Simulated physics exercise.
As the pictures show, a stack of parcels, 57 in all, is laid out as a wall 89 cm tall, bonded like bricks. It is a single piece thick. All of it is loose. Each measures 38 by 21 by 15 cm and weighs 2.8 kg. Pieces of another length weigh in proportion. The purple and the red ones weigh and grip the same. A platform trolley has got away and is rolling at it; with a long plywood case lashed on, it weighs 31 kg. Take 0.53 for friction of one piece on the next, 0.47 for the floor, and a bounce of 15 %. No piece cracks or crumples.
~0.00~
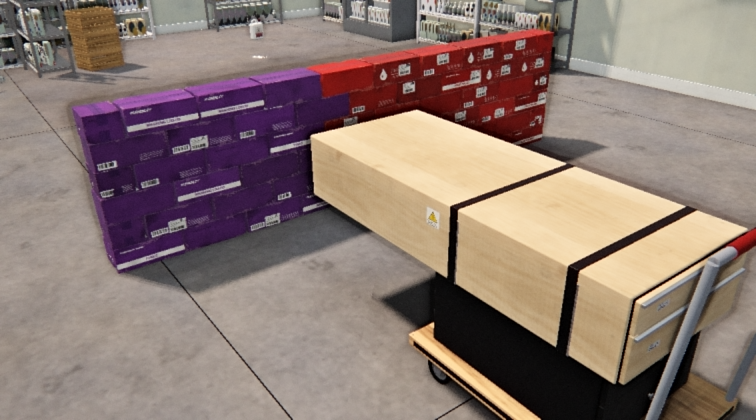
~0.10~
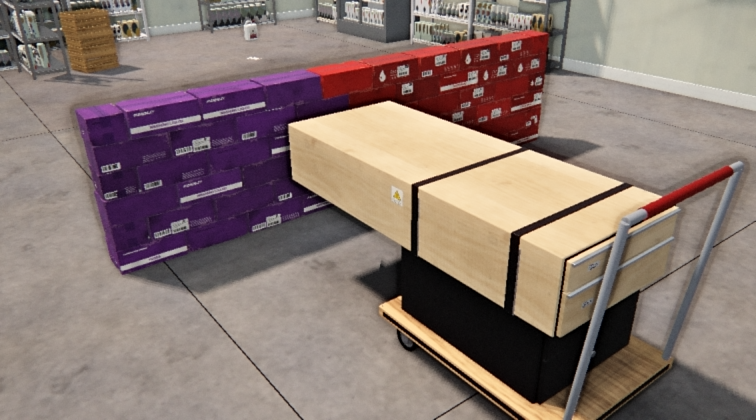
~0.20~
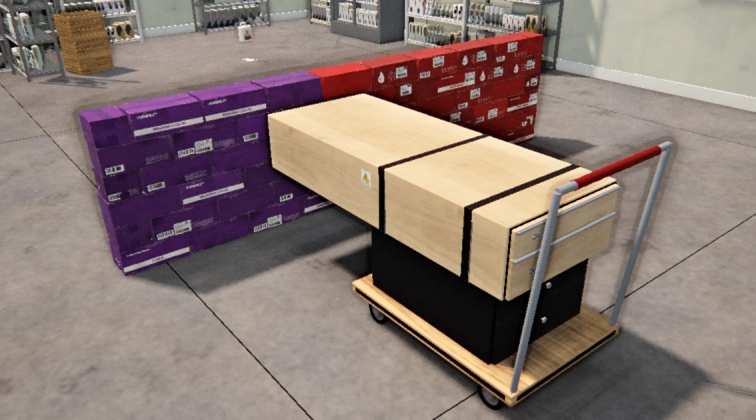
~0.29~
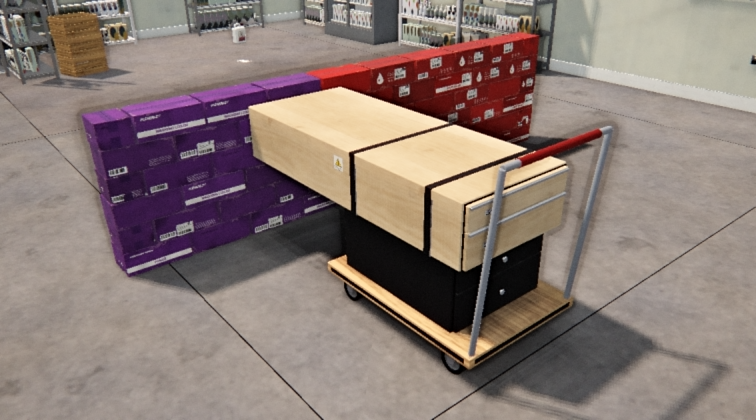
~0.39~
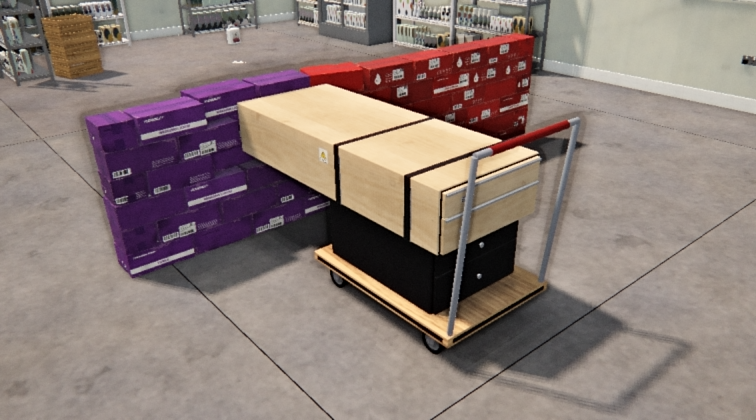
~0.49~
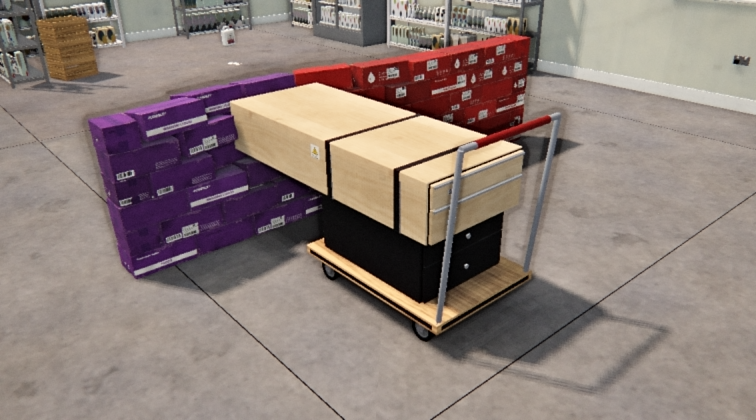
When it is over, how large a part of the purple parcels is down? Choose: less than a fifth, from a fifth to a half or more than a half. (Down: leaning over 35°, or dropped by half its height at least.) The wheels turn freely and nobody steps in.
From a fifth to a half of them.
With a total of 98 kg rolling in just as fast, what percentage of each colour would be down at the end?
In that case purple 30, red 10 per cent.
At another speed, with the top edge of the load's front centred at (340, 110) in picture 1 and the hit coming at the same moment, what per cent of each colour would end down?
Then purple 40, red 10 per cent.
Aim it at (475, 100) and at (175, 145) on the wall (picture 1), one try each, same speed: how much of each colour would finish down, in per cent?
Purple 0 then 50, red 50 then 0 per cent.
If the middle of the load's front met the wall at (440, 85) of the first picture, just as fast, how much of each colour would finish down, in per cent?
Then purple 0, red 40 per cent.
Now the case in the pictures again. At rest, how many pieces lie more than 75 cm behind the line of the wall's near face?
Some 8 pieces.
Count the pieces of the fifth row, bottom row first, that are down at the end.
The count is 4.
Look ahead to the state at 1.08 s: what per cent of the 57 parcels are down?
By then 25 per cent.
After 0.70 s, load 36 cm past the wall's line, still rolling; 9 of the 24 purple parcels down (11 of 57 in all colours); top purple parcel 38° from how it stood.
After 1.08 s, load 63 cm past the wall's line, still rolling; 10 of the 24 purple parcels down (14 of 57 in all colours); top purple parcel on its side.
In the end (2.9 s), load 81 cm past the wall's line, stopped; 10 of the 24 purple parcels down (14 of 57 in all colours); top purple parcel on its side; top red parcel unmoved. That is 42 per cent. From the last view, middles, top purple parcel near (83, 204), top red parcel near (490, 51).
